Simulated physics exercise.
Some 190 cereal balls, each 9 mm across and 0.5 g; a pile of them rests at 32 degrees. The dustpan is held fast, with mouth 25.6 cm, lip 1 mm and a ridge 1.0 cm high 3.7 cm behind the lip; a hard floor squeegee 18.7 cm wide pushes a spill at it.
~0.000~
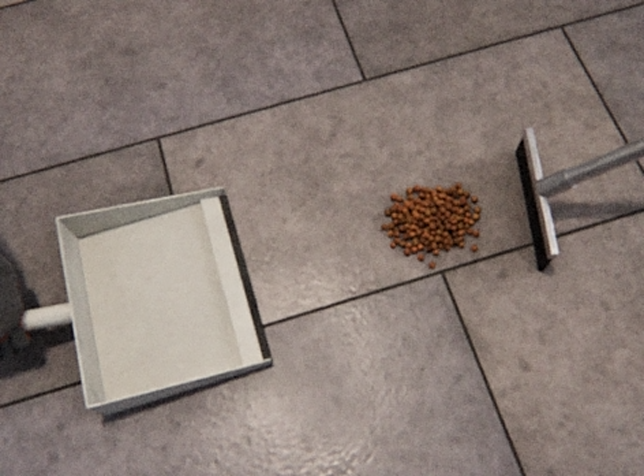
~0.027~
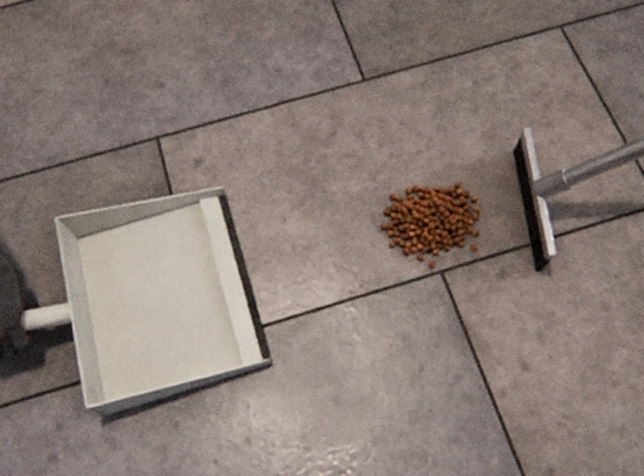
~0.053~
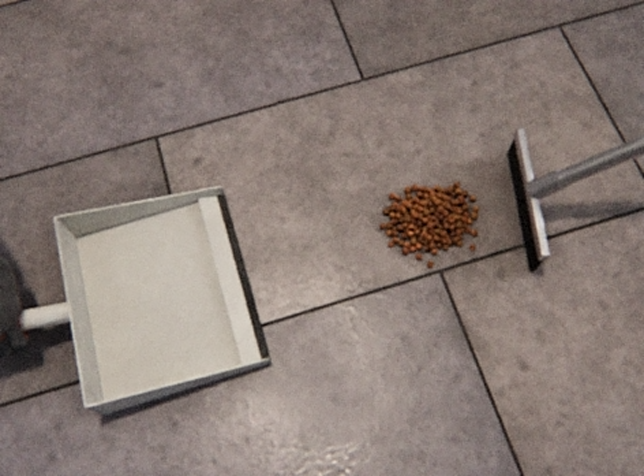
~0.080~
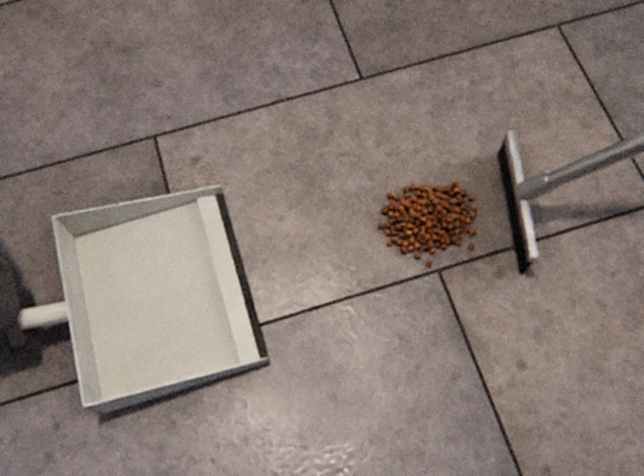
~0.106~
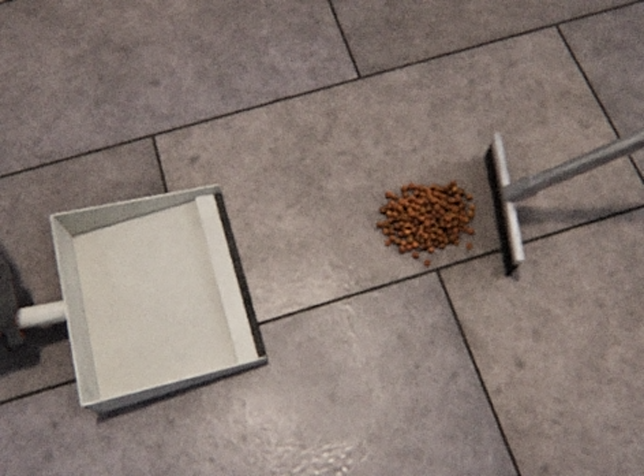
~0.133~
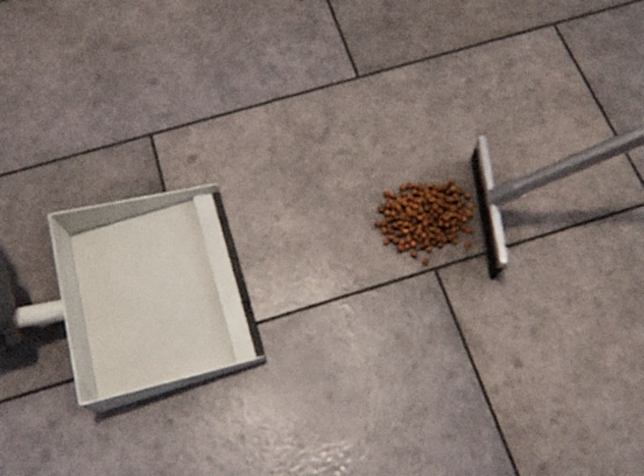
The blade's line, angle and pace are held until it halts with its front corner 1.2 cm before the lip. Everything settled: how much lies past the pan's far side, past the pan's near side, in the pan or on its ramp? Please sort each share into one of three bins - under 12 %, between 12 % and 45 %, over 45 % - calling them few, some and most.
Far side: Few. Near side: Few. Pan: Some.
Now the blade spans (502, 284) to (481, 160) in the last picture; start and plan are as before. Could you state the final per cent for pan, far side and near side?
Pan 10, far 0, near 5.
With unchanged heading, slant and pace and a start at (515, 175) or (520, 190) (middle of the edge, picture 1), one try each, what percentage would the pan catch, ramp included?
Some 35 and 30 per cent.
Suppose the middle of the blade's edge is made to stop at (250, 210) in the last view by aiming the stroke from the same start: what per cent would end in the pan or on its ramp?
I'd expect around 30 per cent.
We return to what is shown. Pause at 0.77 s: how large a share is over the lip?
About 30 per cent by then.
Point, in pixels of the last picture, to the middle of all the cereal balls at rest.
After settling, the middle sits near (241, 254).
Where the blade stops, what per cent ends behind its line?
Some 15 percent of it.
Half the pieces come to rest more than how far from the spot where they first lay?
I'd say close to 26 cm.
Then, at 0.35 s, middle of the blade 19 cm from the lip; 0 % over the lip, far side 0 %, near side 0 %.
Then, at 0.50 s, middle of the blade 9 cm from the lip; 0 % over the lip, far side 5 %, near side 0 %.
Then, at 0.77 s, middle of the blade 3 cm from the lip; 30 % over the lip, far side 5 %, near side 0 %.
At rest (1.1 s), far side 5 %, near side 0 %, pan 30 %, in front of the lip or behind the blade 65 %.
